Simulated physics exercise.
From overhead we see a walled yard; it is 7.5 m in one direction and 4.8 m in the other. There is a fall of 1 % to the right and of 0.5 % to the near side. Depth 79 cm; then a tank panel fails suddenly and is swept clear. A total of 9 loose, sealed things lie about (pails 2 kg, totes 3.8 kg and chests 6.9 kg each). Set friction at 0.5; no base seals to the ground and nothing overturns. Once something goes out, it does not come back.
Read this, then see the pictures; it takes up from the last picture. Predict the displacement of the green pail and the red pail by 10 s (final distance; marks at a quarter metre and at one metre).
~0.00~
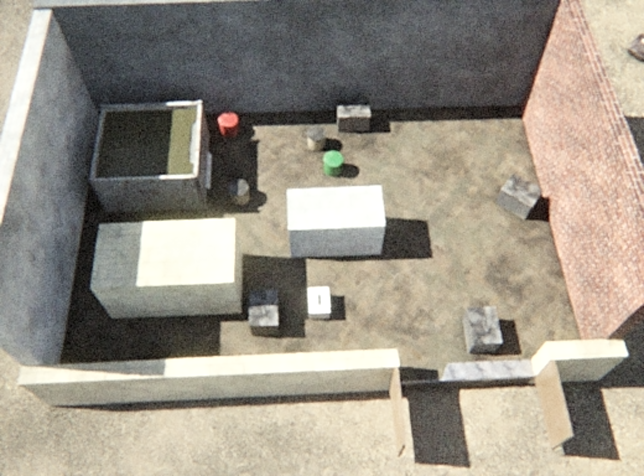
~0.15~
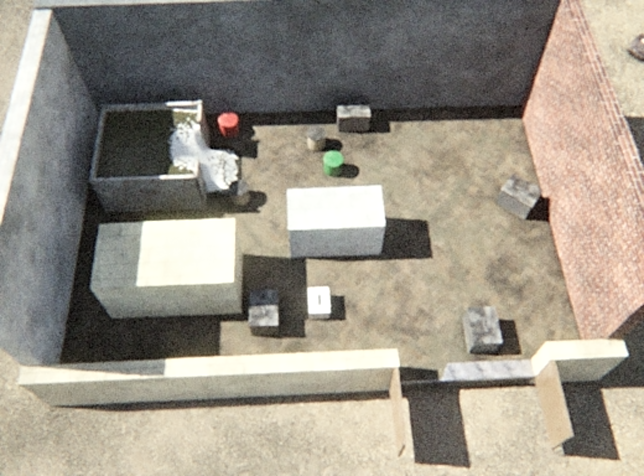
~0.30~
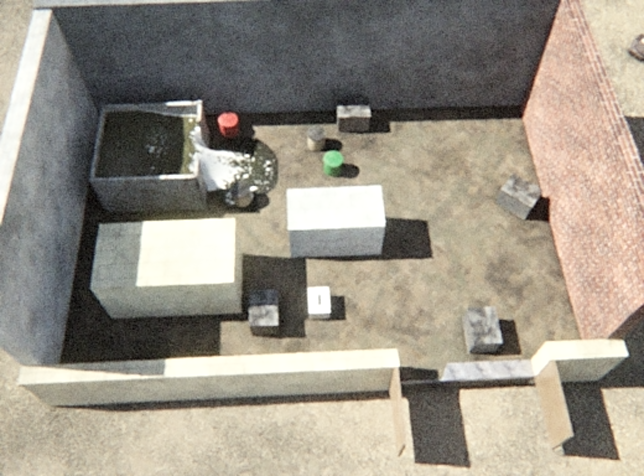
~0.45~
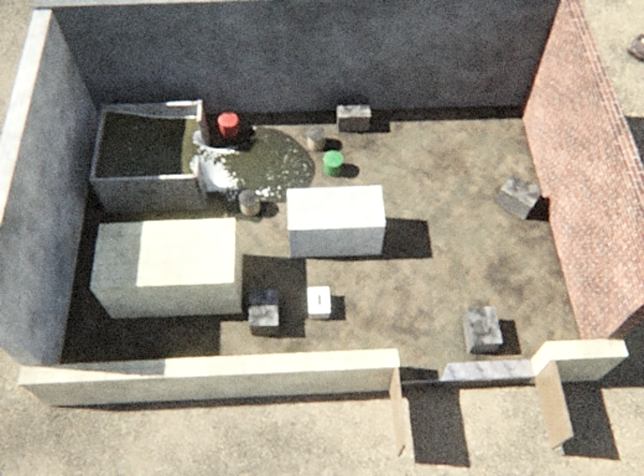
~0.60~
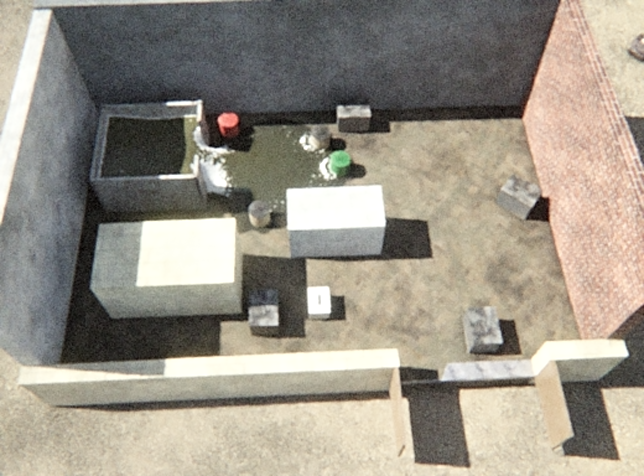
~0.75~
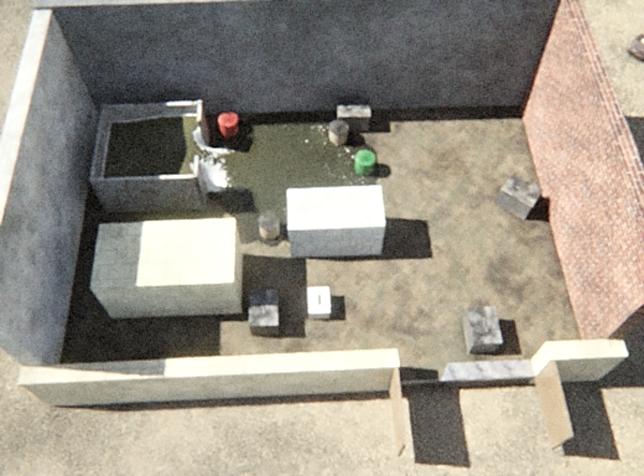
My prediction: Green pail: Moved far; red pail: Practically unmoved.
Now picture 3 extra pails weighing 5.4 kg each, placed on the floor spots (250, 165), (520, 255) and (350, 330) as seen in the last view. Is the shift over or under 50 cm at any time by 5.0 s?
In sequence: Goes beyond; goes beyond; stays within.
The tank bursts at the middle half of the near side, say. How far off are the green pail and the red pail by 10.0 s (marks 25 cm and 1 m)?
The green pail would be washed far off and the red pail would be washed far off.
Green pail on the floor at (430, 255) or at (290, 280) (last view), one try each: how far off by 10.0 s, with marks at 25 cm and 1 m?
Outcomes in order: It is shifted a bit; it is shifted a bit.
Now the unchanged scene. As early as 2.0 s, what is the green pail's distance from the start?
350 cm, give or take.
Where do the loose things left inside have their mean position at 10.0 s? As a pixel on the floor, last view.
Mean position: Approximately (318, 244).
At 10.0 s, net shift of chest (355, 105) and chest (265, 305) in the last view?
Respectively: 250 cm / 80 cm.
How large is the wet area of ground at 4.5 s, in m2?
I'd estimate close to 26 m2.
After 2.0 s the green pail is near (533, 156), 3.3 m from its start, afloat; the red pail is near (228, 115), 0.1 m from its start, aground; 0 of 9 are out; 5 afloat.
After 4.5 s the green pail is near (549, 270), 3.8 m from its start, afloat; the red pail is near (228, 115), 0.1 m from its start, aground; 0 of 9 are out; 5 afloat.
After 7.0 s the green pail has gone out; the red pail is near (228, 115), 0.1 m from its start, aground; 1 of 9 are out; 5 afloat.
After 10.0 s the green pail has gone out; the red pail is near (228, 115), 0.1 m from its start, aground; 3 of 9 are out; 4 afloat.
